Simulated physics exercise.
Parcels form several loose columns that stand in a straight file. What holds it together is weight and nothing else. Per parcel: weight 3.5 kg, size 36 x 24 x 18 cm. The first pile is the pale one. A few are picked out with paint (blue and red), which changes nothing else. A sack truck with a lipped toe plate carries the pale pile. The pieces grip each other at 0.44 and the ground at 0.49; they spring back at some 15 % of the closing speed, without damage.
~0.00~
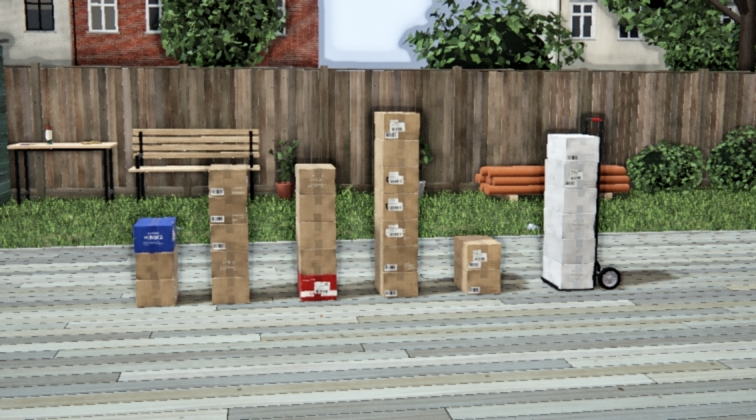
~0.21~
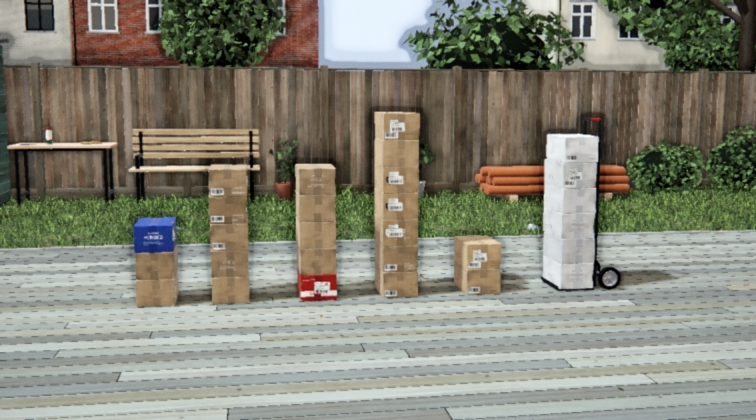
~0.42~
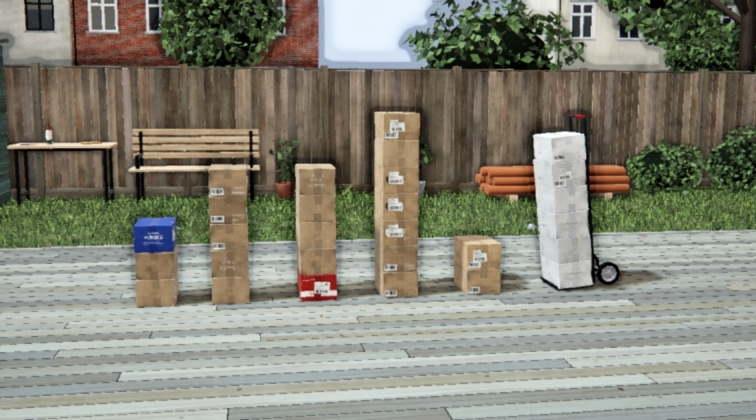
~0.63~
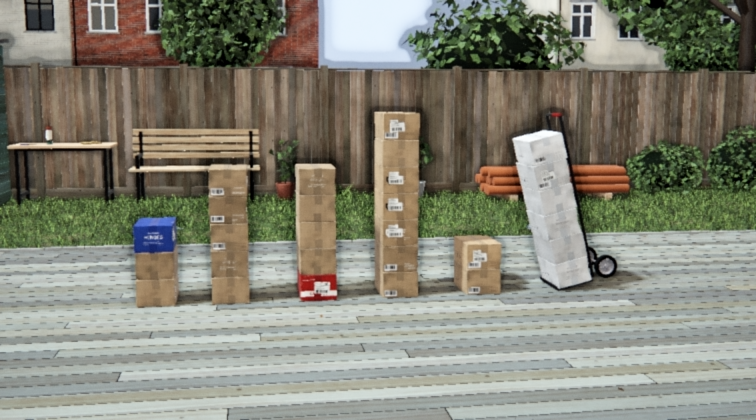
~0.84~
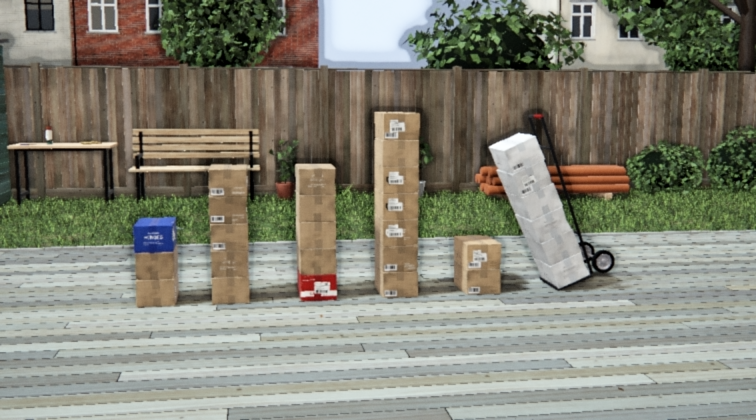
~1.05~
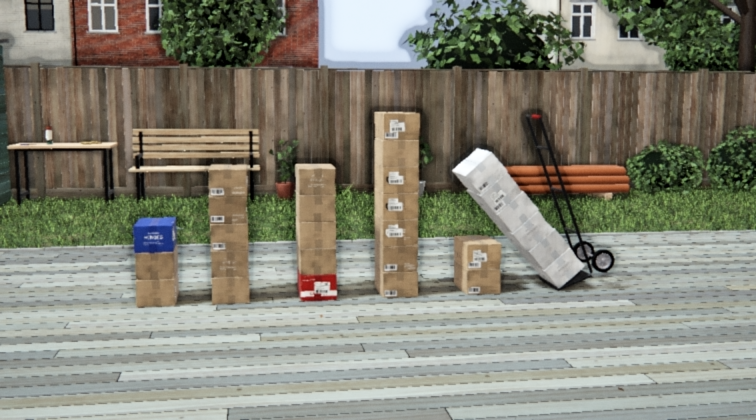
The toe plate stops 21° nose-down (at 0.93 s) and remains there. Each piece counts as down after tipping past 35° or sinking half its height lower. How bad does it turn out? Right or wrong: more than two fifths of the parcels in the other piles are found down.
Wrong.
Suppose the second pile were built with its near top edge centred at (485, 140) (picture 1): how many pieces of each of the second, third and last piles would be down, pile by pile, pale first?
The tally would be second 6, then third 7, then last 3.
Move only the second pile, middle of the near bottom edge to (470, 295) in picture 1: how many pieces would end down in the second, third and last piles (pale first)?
Second 0; third 0; last 0.
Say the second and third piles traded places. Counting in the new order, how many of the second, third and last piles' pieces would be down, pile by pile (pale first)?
After the swap, the second pile would have 7 down, the third 0 and the last 3.
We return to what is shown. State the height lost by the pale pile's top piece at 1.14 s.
Some 30 centimetres.
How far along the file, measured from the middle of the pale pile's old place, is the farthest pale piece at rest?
110 cm.
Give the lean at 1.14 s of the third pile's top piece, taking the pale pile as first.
Lean: Near 0 degrees.
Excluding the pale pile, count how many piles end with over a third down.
0 of them.
After 1.14 s, 6 of the pale pile down; none of the 22 other parcels down.
After 1.32 s, 6 of the pale pile down; none of the 22 other parcels down, 4 disturbed.
In the end (2.3 s), 6 of the pale pile down; none of the 22 other parcels down, 5 disturbed; red parcel unmoved; blue parcel unmoved. That is 0 per cent. From the last view, middles, red parcel near (317, 282), blue parcel near (156, 235).
